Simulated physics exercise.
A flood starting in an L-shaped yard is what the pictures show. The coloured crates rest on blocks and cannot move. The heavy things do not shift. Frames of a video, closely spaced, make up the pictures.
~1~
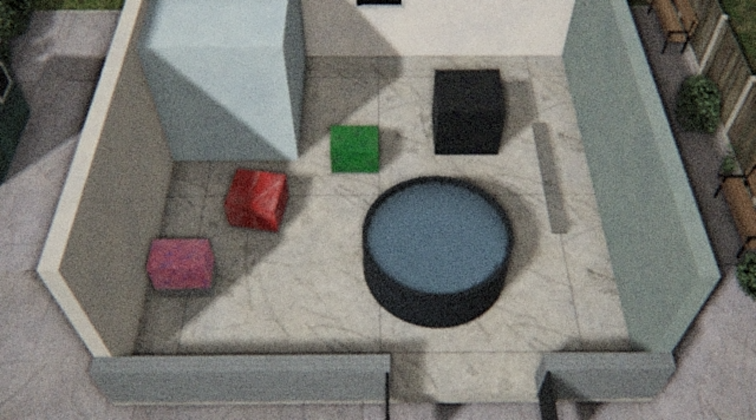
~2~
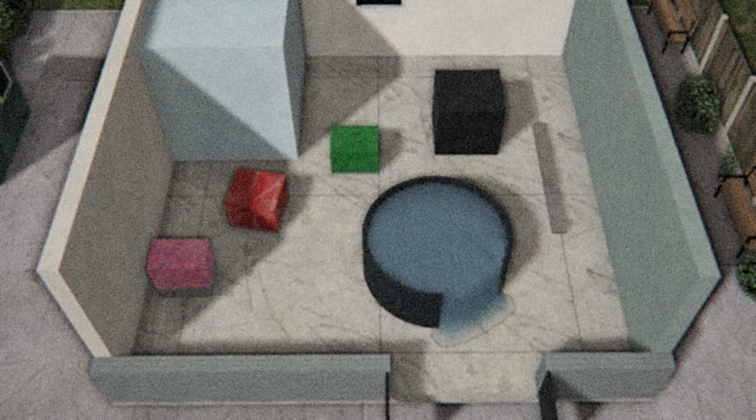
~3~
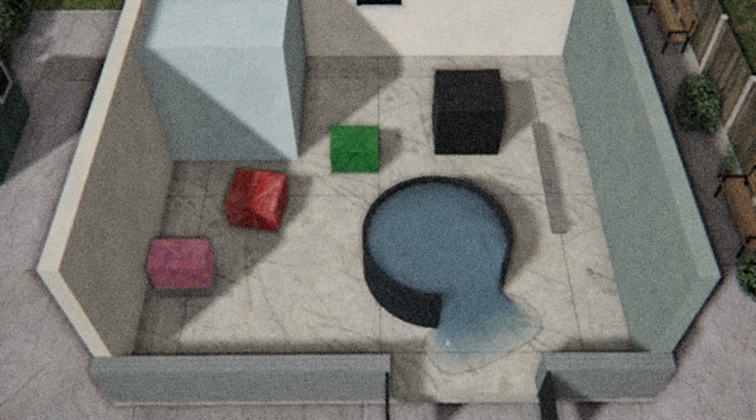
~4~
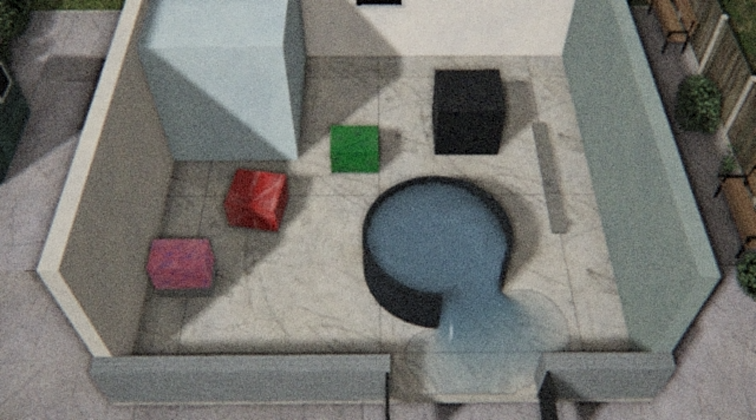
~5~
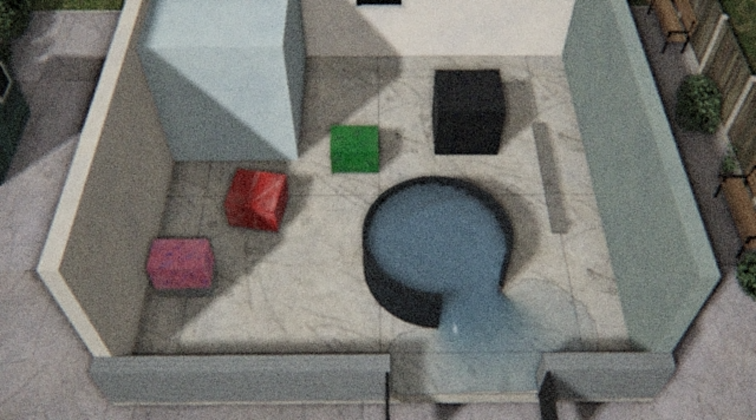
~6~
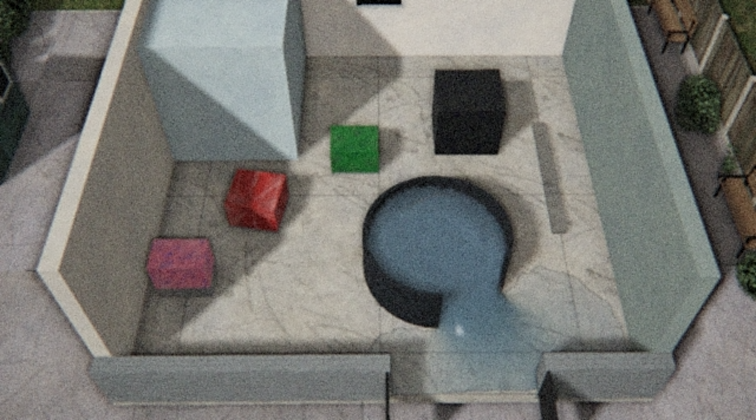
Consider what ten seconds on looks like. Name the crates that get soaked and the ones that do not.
The red crate does not get soaked; the green crate gets soaked; the pink crate does not get soaked.
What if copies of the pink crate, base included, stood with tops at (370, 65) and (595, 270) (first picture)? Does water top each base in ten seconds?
Crate by crate: Is not reached; gets flooded.
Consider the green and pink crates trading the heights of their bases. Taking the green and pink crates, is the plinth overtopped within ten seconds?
In short: The green crate is not reached; the pink crate is not reached.
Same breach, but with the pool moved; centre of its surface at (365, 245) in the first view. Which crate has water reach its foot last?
Green-painted one.
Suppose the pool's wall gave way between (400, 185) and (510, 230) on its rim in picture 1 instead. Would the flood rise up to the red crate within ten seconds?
Looking at it, the red crate gets overtopped.
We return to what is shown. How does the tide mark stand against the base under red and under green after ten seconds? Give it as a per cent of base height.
The first comes to 40 per cent and the second to 220 per cent.
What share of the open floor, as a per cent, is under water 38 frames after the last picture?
Around 50 percent.
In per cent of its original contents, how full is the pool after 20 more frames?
I make it 32 per cent.
A moment on, water covers 10 % of the floor; the red crate not reached, the green crate not reached, the pink crate not reached.
Next, water covers 15 % of the floor; the red crate not reached, the green crate not reached, the pink crate not reached.
Then, water covers 30 % of the floor; the red crate not reached, the green crate not reached, the pink crate not reached.
Later, water covers 50 % of the floor; the red crate not reached, the green crate water round its plinth, the pink crate not reached.
In the end, water covers 65 % of the floor; the red crate stayed above the water, the green crate was topped, the pink crate stayed above the water.
